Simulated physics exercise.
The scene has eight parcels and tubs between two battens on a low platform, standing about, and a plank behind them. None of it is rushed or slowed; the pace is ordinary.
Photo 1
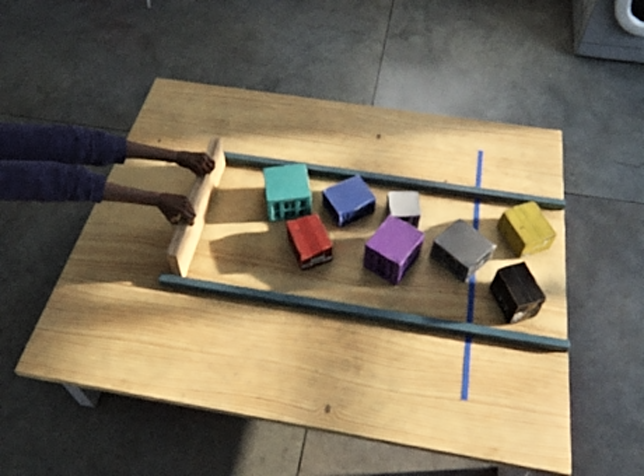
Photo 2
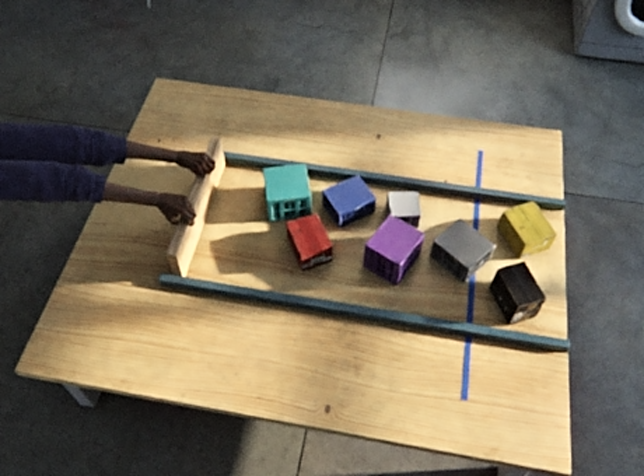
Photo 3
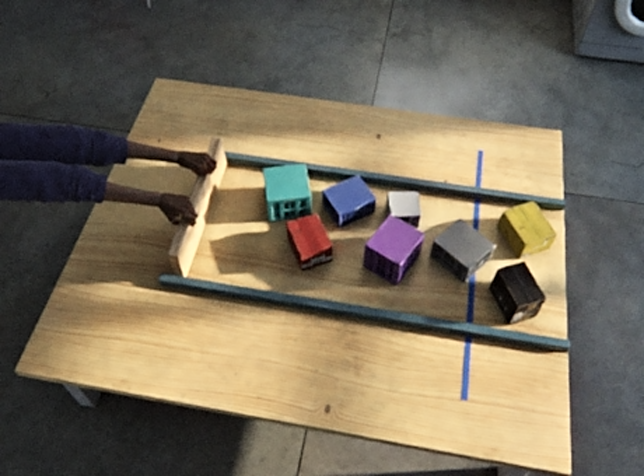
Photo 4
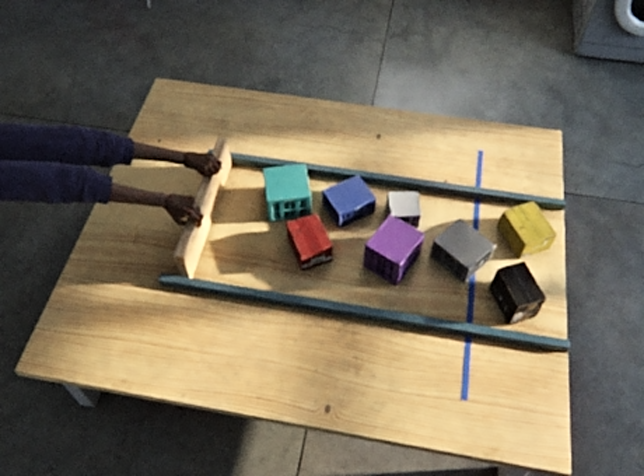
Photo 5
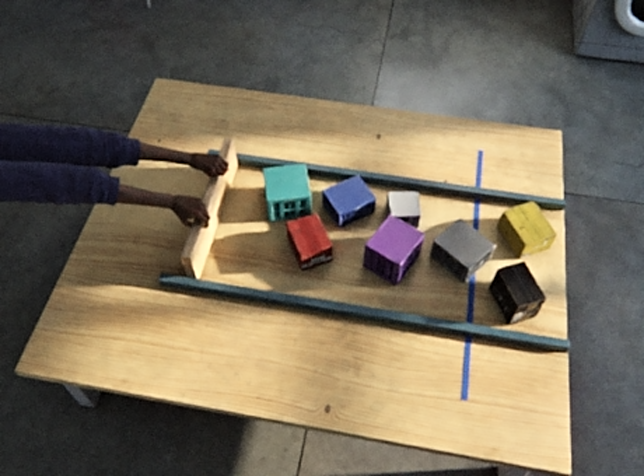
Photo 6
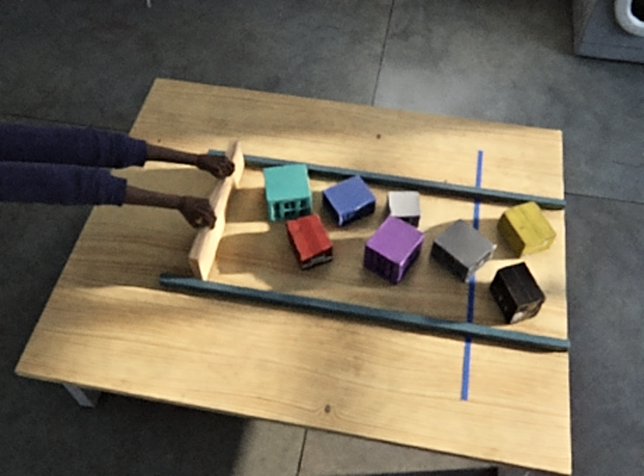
To begin with, two hands hold a plank still at the left end of two battens on a low wooden platform, with eight coloured boxes standing between them. Then the hands slide the plank slowly a short way right, towards the teal and red boxes, while all the boxes stay still.
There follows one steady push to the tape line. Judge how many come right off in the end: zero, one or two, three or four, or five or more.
In the end, three or four come right off.
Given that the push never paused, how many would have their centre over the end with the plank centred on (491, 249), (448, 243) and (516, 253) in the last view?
Per position: 4 / 1 / 6.
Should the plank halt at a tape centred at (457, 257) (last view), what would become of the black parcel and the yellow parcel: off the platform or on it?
Outcome - black parcel: It stays where it is; yellow parcel: It does not stay.
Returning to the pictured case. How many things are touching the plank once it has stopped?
The count in contact is 2.
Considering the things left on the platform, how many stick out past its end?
So the number is 1.
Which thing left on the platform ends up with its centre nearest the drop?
It's the black parcel.
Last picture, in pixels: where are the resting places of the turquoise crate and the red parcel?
For the turquoise crate it's (500, 229), and for the red parcel it's (492, 278).
A little later, none off yet; yellow parcel at rest near (526, 230); black parcel at rest near (517, 293); grey crate at rest near (462, 250).
When it is over, the number that fall off is three or four; down, white crate, grey crate and yellow parcel.
